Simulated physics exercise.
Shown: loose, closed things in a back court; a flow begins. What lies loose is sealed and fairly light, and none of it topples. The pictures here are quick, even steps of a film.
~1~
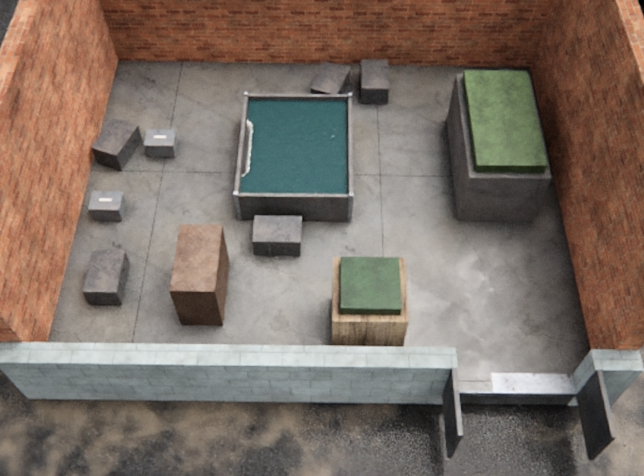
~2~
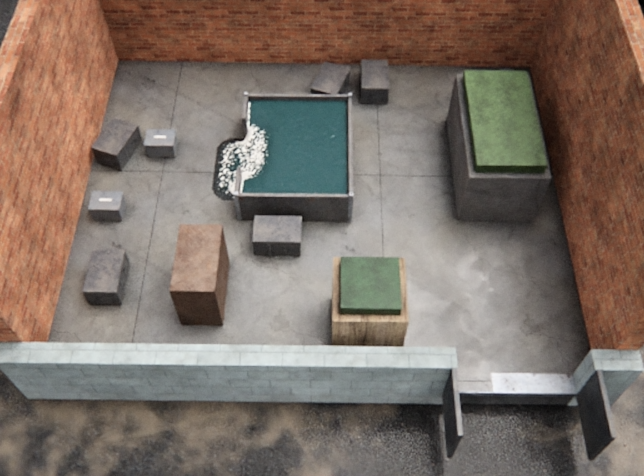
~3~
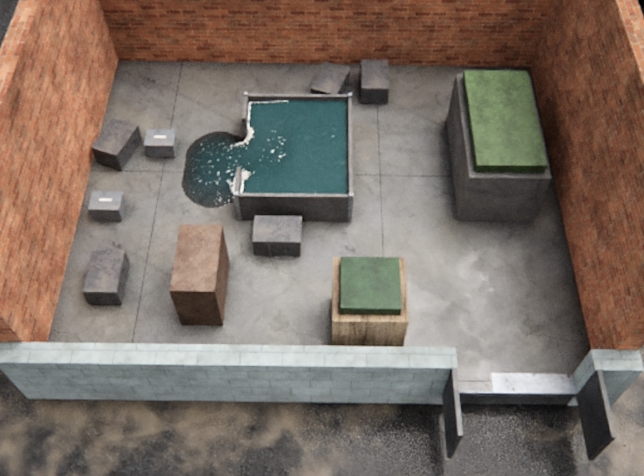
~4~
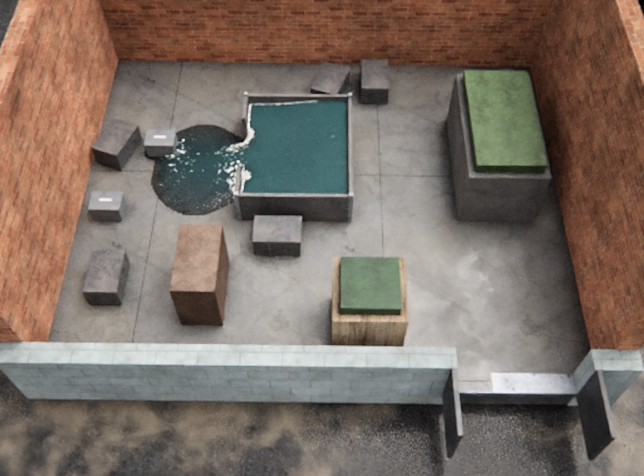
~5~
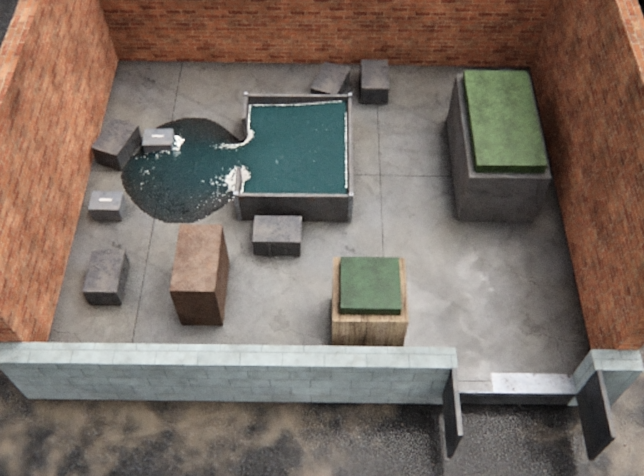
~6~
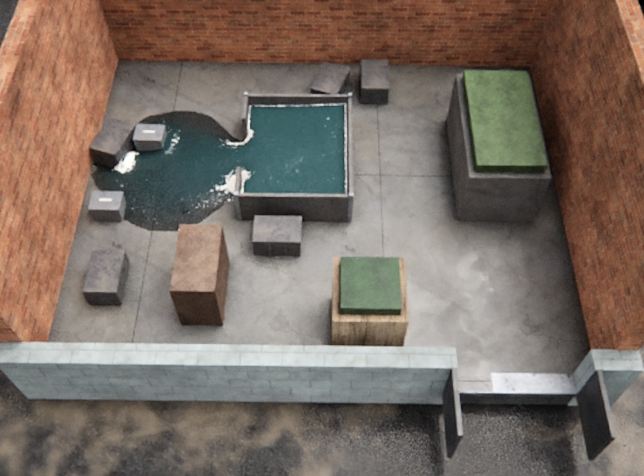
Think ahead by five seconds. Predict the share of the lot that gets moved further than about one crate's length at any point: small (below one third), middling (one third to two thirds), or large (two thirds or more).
The share is middling, from one third to two thirds.
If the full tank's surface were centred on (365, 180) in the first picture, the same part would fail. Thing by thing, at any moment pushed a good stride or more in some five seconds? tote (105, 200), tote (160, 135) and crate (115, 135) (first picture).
Taking them in turn: Kept near its start; got sent well off; got sent well off.
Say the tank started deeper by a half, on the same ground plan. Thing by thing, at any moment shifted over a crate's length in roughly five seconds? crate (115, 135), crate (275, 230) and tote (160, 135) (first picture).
The first reached the mark, the second stopped before it, the third reached the mark.
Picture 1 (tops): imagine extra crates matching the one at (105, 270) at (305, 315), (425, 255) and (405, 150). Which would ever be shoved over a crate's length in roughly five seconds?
So, in order, the copies go nowhere much, nowhere much, nowhere much.
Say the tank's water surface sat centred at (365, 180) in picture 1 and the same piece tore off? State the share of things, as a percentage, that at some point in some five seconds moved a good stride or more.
About 40 %.
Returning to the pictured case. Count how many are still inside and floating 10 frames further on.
It adds up to 3.
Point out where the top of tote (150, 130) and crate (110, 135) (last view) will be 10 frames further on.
Approximately (134, 64) for one and (108, 102) for the other.
A moment on, 0 of 8 are well off their spots; 1 afloat.
Next, 3 of 8 are well off their spots; 3 afloat.
Later, 4 of 8 are well off their spots; 3 afloat.
In the end, 4 of 8 are well off their spots, and 4 have been at some point; 4 afloat.
